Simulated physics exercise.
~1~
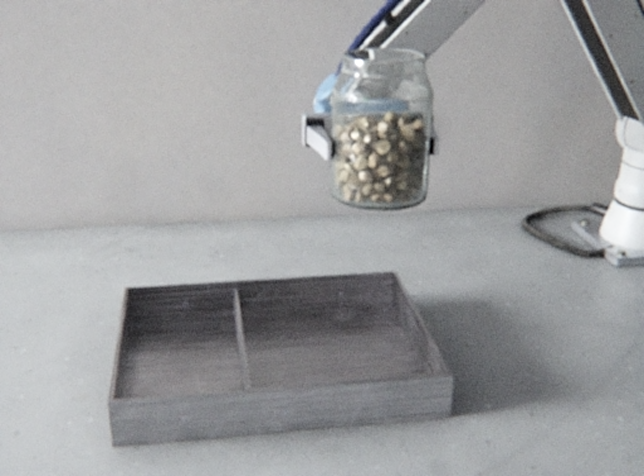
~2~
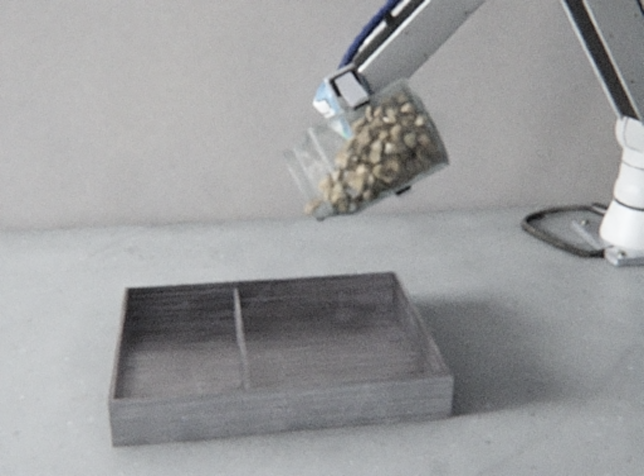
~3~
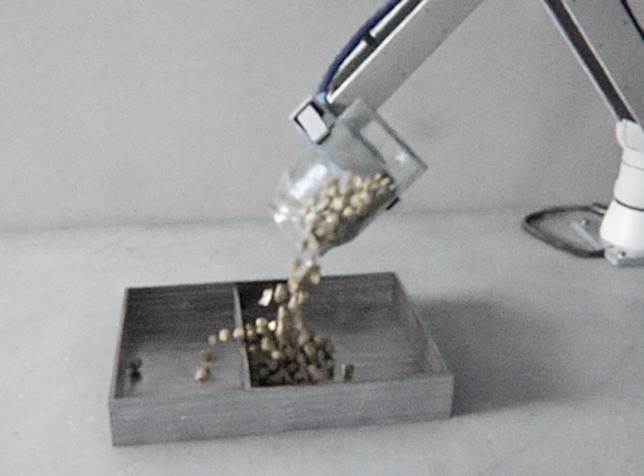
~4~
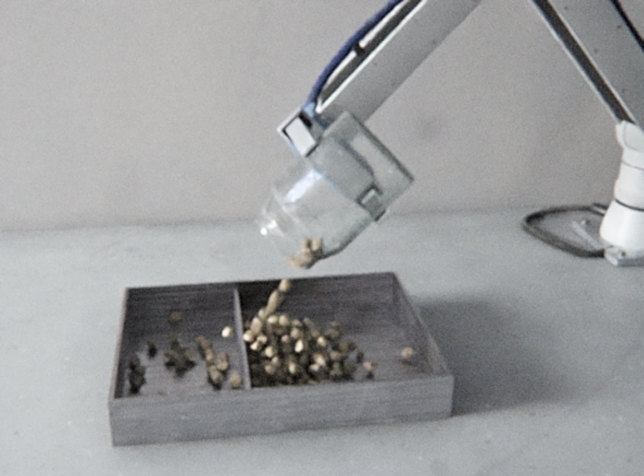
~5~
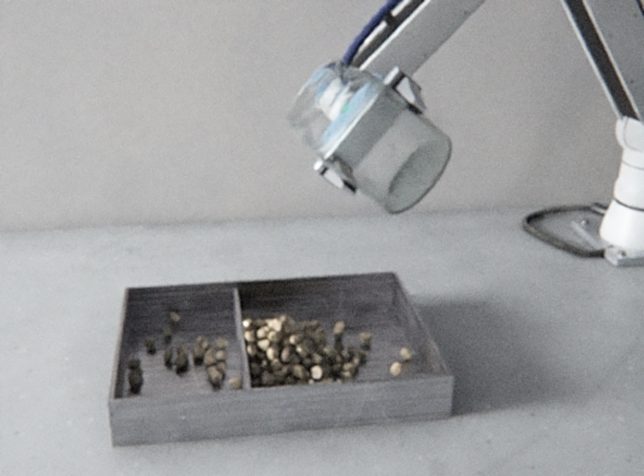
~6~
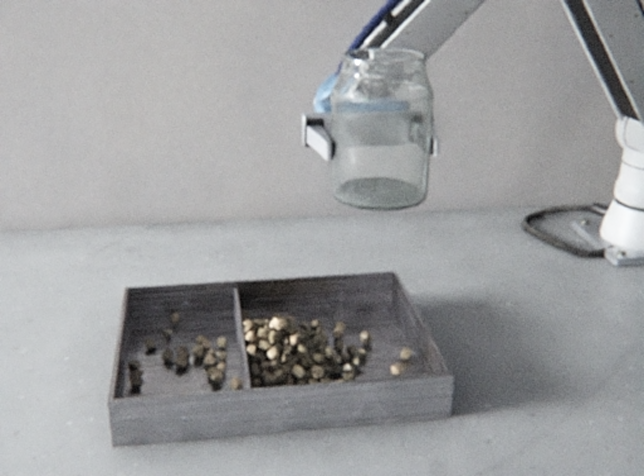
A robot arm reaching in from the upper right holds a clear glass jar, partly filled with small tan and greenish pebbles, above a pale grey tabletop seen from the front and slightly above. Below it sits a dark grey rectangular tray, split into two parts by a cross wall. The arm tips the jar to the left until its mouth points down, and the pebbles pour out. Most heap up in the right part, while some scatter into the left. The arm then turns the emptied jar back upright, and the pebbles lie still in the tray.
